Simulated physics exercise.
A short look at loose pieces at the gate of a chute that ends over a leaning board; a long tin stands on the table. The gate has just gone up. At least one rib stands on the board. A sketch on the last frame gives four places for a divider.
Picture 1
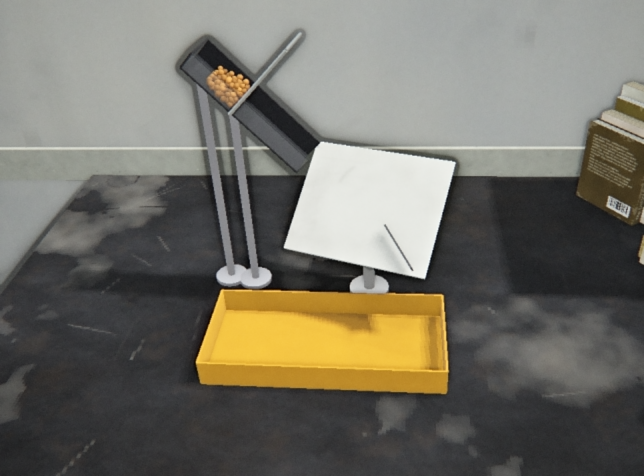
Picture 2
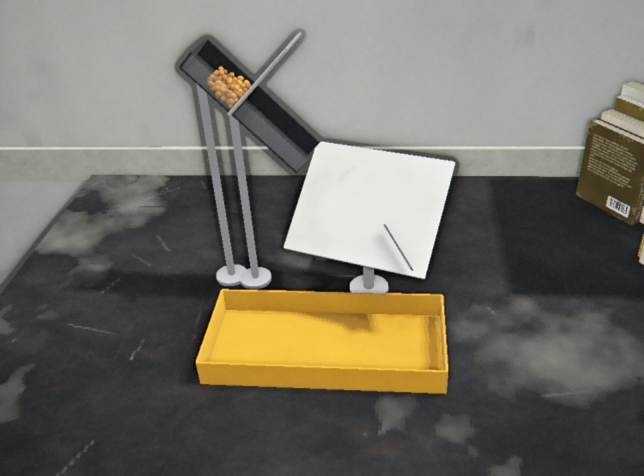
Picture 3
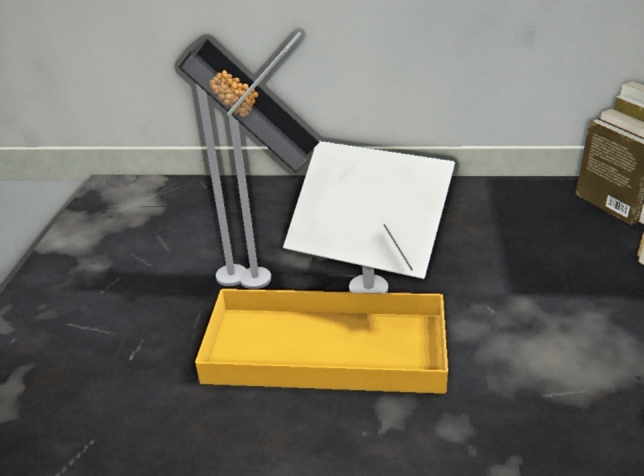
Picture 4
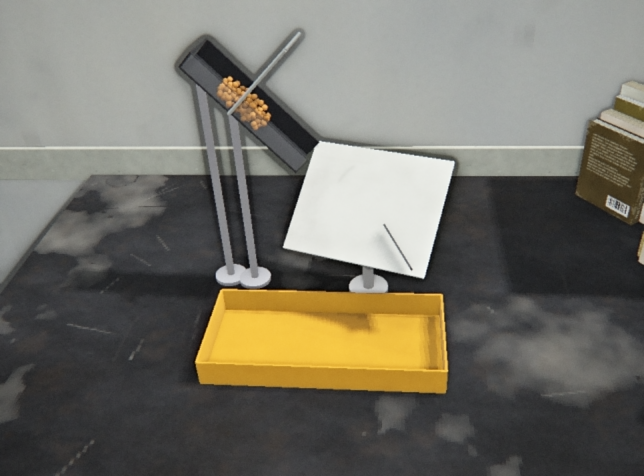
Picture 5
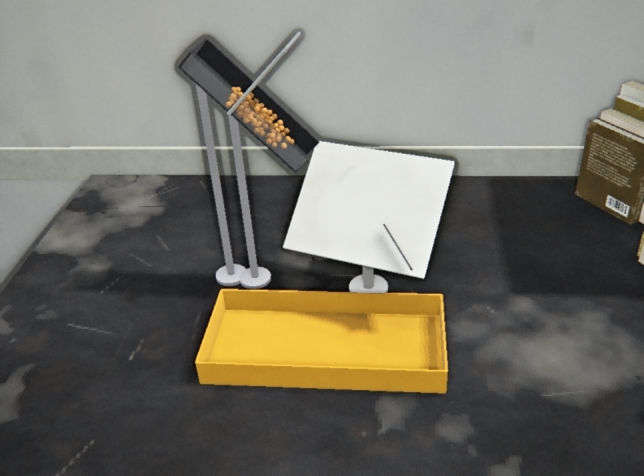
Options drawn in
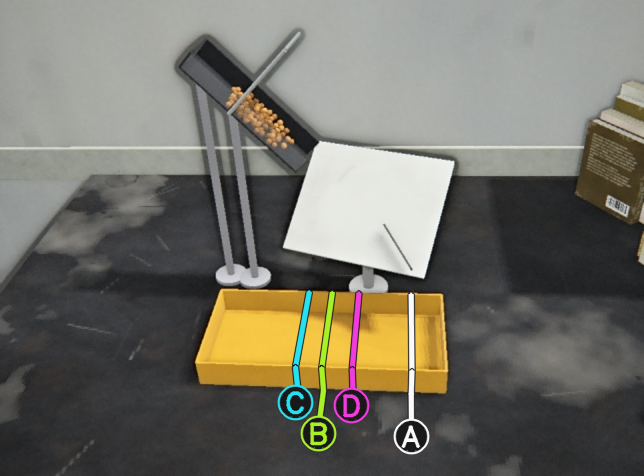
At first, a clump of small orange-brown pieces sits high in a dark, sloping chute, above a tilted white board and an empty yellow tin on a dark table. The pieces then start sliding down to the right beneath a gray bar, and they spread into a longer cluster inside the chute.
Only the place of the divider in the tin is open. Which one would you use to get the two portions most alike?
D works best here.
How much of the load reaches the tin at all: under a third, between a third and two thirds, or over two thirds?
It is over two thirds.
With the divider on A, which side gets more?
More lands on the left.
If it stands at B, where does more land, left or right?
The right side.
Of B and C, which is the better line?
The answer is B.
On the marked copy, line A crosses the front rim at (411, 370); line B crosses the front rim at (321, 367); line C crosses the front rim at (295, 366); line D crosses the front rim at (352, 368).
Choosing A, of what is caught, all but a few on the left of the divider, a small share on the right.
Choosing B, of what is caught, close to a quarter on the left of the divider, the bulk on the right.
Choosing C, of what is caught, a small share on the left of the divider, all but a few on the right.
Choosing D, of what is caught, close to half on the left of the divider, close to half on the right.
